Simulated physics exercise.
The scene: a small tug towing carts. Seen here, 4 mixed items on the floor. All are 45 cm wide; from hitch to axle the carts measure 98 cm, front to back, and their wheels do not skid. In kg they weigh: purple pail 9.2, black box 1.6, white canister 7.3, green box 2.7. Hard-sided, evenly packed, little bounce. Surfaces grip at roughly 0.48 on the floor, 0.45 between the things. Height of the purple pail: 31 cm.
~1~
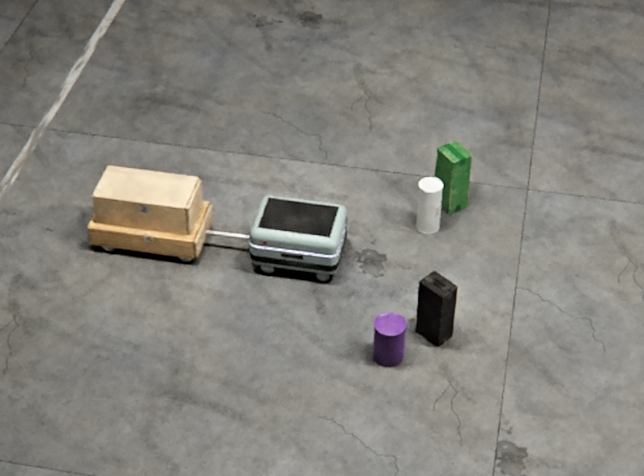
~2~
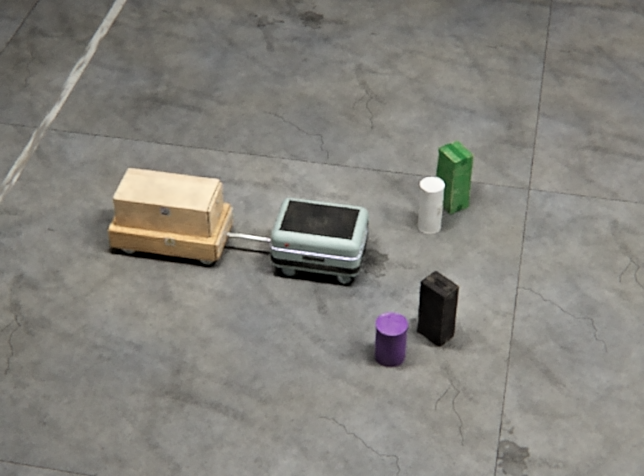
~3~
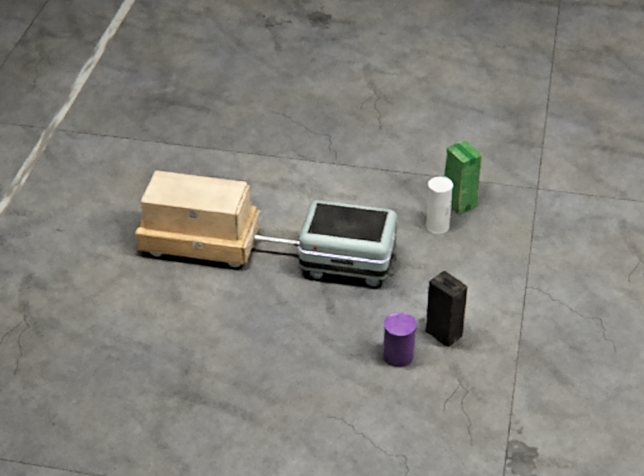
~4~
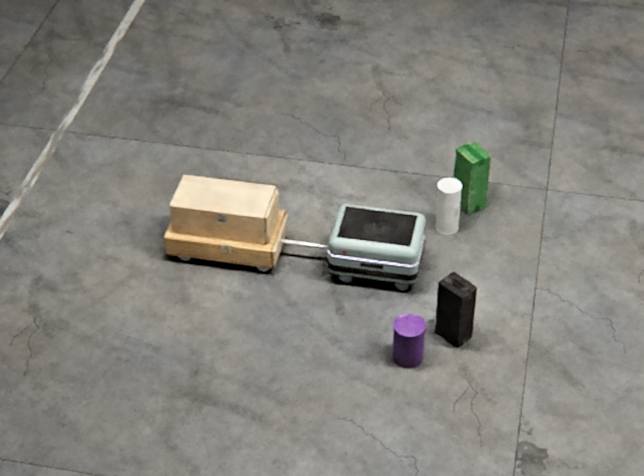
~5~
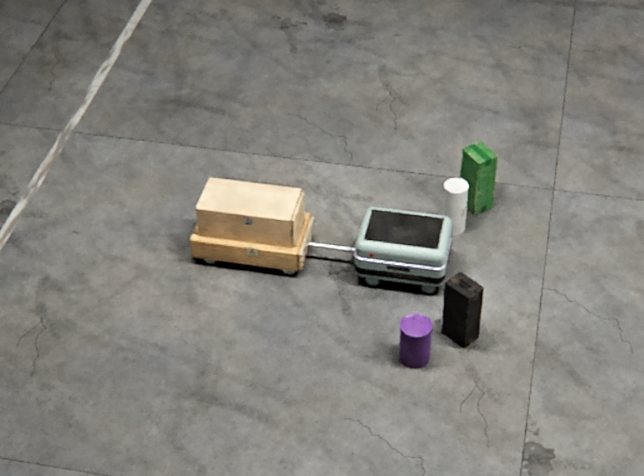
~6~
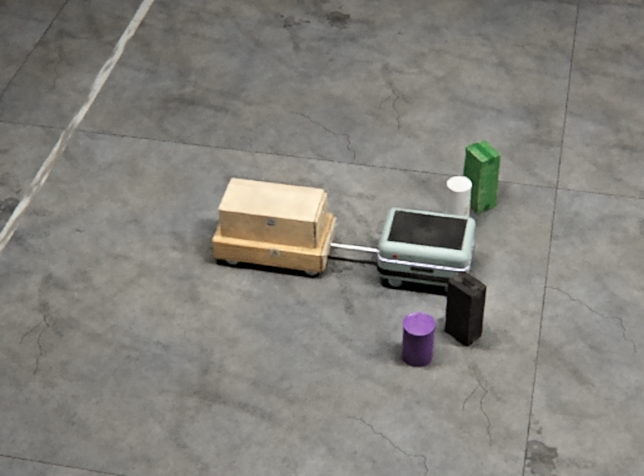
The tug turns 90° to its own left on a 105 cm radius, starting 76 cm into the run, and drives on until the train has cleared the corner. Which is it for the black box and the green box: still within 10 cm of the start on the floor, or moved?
The black box holds its spot; the green box gets shifted.
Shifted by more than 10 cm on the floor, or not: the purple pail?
The purple pail keeps its place.
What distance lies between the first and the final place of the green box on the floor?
Some 16 cm.
Then, 1.00 s after the last picture, tug 150 cm along.
Then, 2.10 s after the last picture, tug 237 cm along; white canister slid 14 cm.
Then, 3.20 s after the last picture, tug 324 cm along; green box slid 16 cm near (477, 164); white canister slid 24 cm.
At rest, not toppled but over 10 cm from the start, white canister and green box; the other 2 in place, give or take 10 cm. Seen from the same camera at the end, black box near (465, 309), green box near (477, 163).
